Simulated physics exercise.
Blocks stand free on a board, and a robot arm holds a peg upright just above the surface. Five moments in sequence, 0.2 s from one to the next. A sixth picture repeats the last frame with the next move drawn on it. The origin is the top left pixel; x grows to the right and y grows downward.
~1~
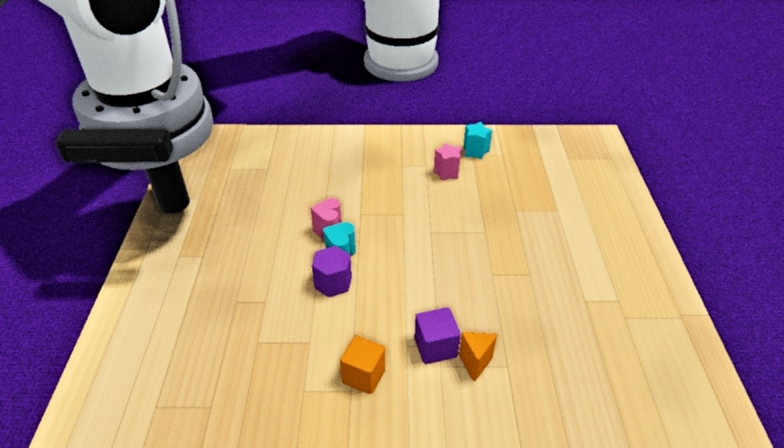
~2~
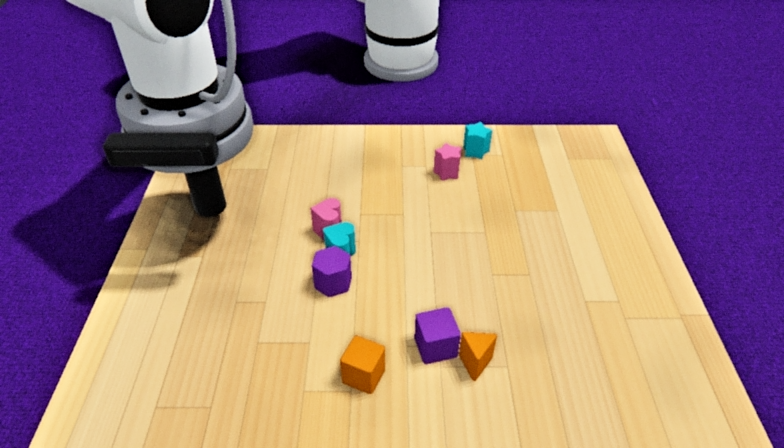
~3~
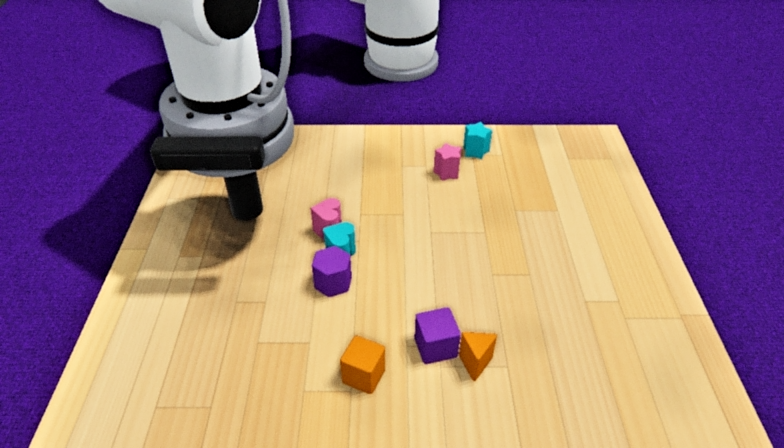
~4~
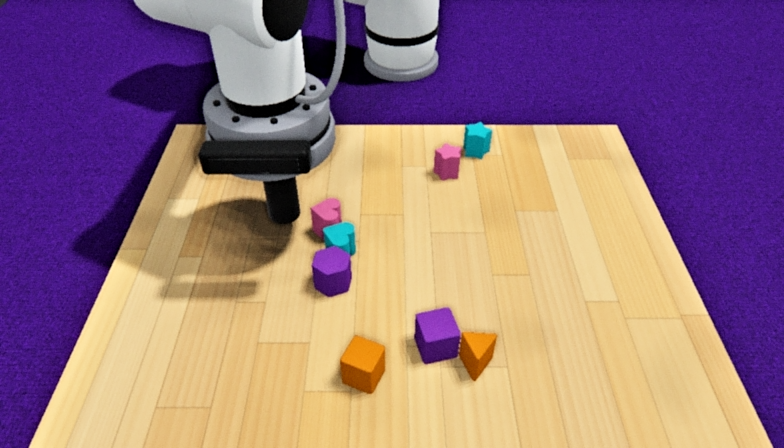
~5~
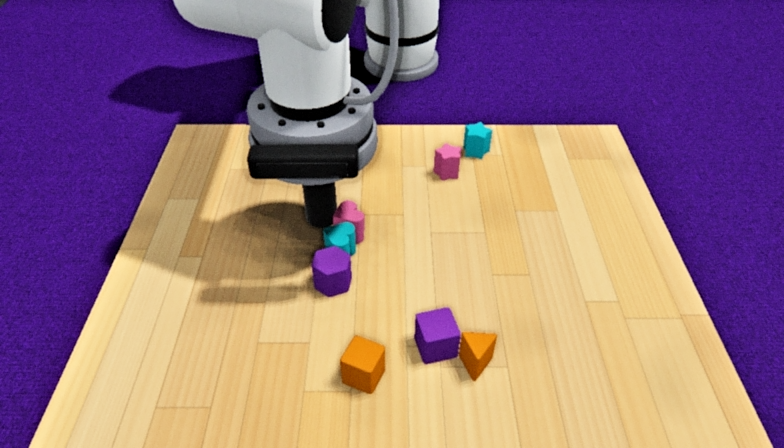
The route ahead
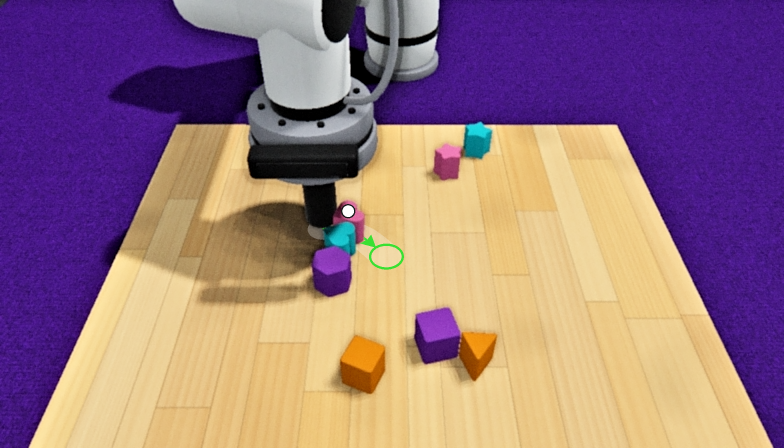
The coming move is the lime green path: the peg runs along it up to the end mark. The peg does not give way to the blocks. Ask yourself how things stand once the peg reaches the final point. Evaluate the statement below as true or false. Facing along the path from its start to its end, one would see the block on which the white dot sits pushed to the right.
Verdict: False.
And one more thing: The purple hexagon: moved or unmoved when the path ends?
The purple hexagon keeps its place.
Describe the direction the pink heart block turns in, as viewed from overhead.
Looking down: Anticlockwise.
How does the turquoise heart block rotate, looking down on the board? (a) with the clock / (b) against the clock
a
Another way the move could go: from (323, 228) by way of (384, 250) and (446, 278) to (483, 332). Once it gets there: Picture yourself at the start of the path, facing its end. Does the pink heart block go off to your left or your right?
Facing the way the path runs, start to end, you'll find the pink heart block has shifted left.
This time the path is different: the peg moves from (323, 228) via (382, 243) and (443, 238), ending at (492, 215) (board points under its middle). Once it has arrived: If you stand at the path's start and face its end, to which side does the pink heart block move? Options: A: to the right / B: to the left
Option A.
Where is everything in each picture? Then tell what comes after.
The first frame shows tip of the peg at (175, 204), middles of tops, purple hexagon at (331, 259), turquoise heart block at (340, 232), pink heart block at (327, 208).
The second frame shows peg at (211, 207), nothing pushed.
The third frame shows peg at (248, 211), nothing pushed.
The fourth frame shows peg at (285, 214), nothing pushed.
The fifth frame shows peg at (322, 218), purple hexagon at (331, 259), turquoise heart block at (340, 232), pink heart block at (348, 211).
The line goes from (323, 228) by way of (348, 232) and (369, 242) to (386, 256); the dot is on the pink heart block.
What follows on the original path. Halfway along, peg at (359, 225); pink heart block at (387, 219).
At the end, peg at (386, 245); purple hexagon unmoved; turquoise heart block at (344, 235), turned 35° clockwise; pink heart block at (416, 230), turned 30° anticlockwise.
